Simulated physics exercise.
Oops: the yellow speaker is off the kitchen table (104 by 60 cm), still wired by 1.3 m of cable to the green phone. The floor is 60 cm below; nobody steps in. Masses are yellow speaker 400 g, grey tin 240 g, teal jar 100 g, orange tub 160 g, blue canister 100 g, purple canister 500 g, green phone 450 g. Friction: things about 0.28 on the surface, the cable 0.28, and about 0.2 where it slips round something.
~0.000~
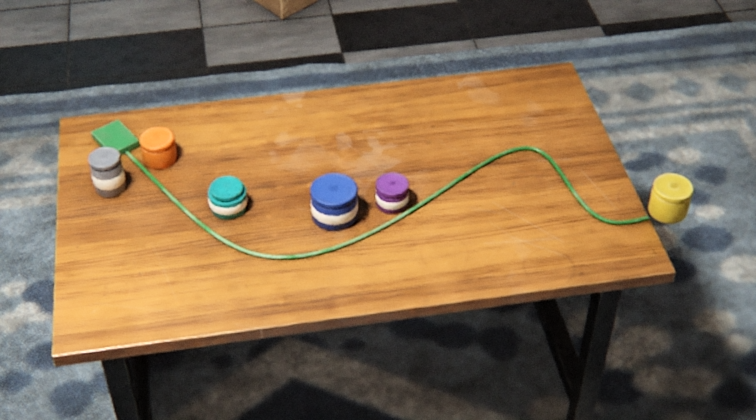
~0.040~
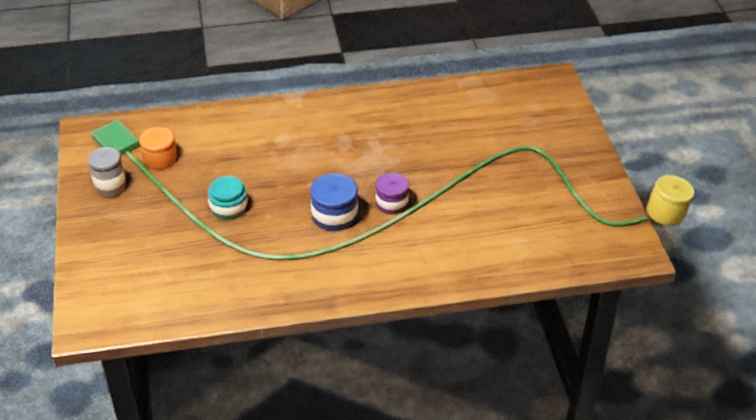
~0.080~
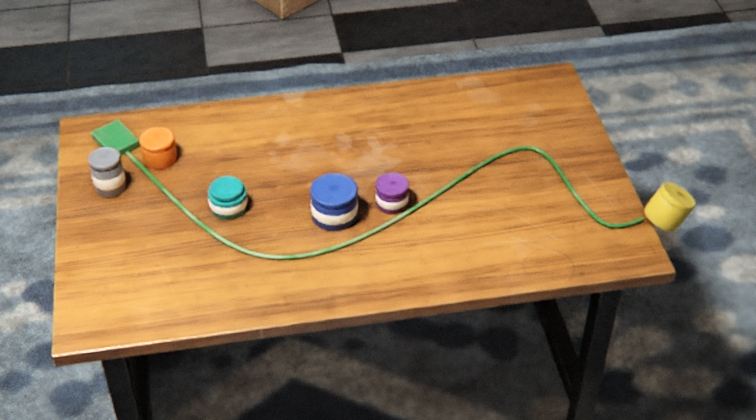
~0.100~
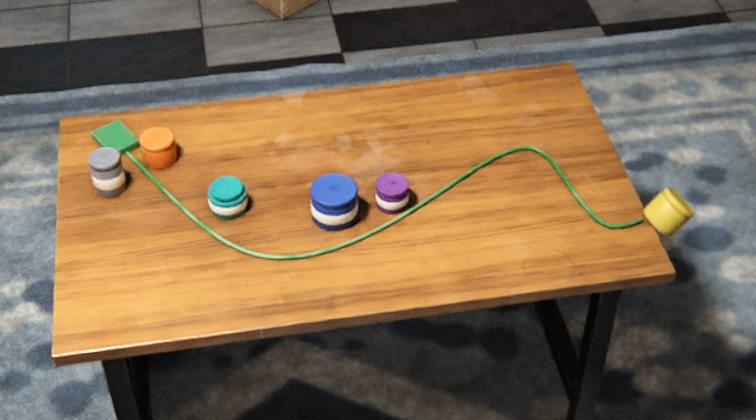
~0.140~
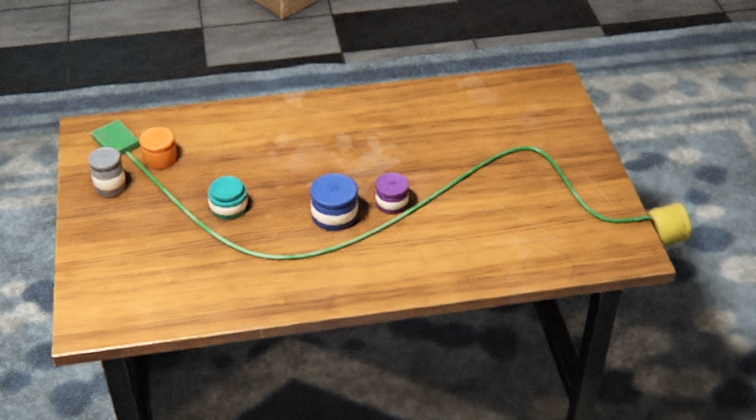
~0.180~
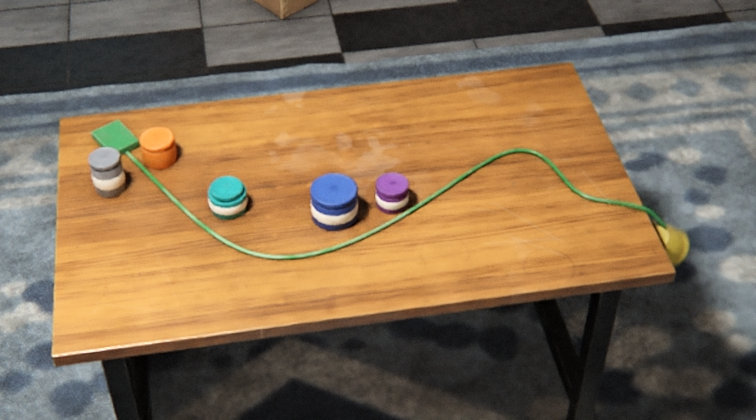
A yellow cylinder at the table's right edge tilted over and sank lower past the edge, drawing the end of its green cord straighter, while the colorful jars and green phone stayed still.
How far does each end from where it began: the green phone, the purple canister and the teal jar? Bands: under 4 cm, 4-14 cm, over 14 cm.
In order: The green phone reaches the top band; the purple canister hardly moves; the teal jar ends far away.
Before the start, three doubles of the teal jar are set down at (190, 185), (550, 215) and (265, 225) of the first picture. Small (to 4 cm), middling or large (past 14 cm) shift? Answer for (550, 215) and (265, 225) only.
In that order: Middling, large.
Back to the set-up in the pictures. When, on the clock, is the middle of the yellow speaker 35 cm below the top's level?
About: 0.34 s.
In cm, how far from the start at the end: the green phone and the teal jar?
About: Green phone 25 cm, teal jar over the edge.
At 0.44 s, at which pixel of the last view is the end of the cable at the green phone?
Near (160, 164).
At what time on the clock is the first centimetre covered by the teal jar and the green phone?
About: Teal jar 0.32 s, green phone 0.34 s.
By 0.4 s, the cable's tail end at (160, 164); teal jar 18 cm off its start, green phone 7 cm off its start, blue canister 13 cm off its start.
By 0.7 s, the cable's tail end at (204, 181); teal jar 41 cm off its start, green phone 18 cm off its start, blue canister 28 cm off its start.
By 0.9 s, the cable's tail end at (244, 201); teal jar over the edge, green phone 26 cm off its start at (225, 187), blue canister 30 cm off its start at (372, 83).
By 1.2 s, the cable's tail end at (244, 201); teal jar over the edge, green phone 26 cm off its start, blue canister 30 cm off its start.
By 2.4 s, the cable's tail end at (244, 201); teal jar over the edge, green phone 26 cm off its start at (225, 187), purple canister 0 cm off its start at (392, 183), blue canister 30 cm off its start at (372, 83).
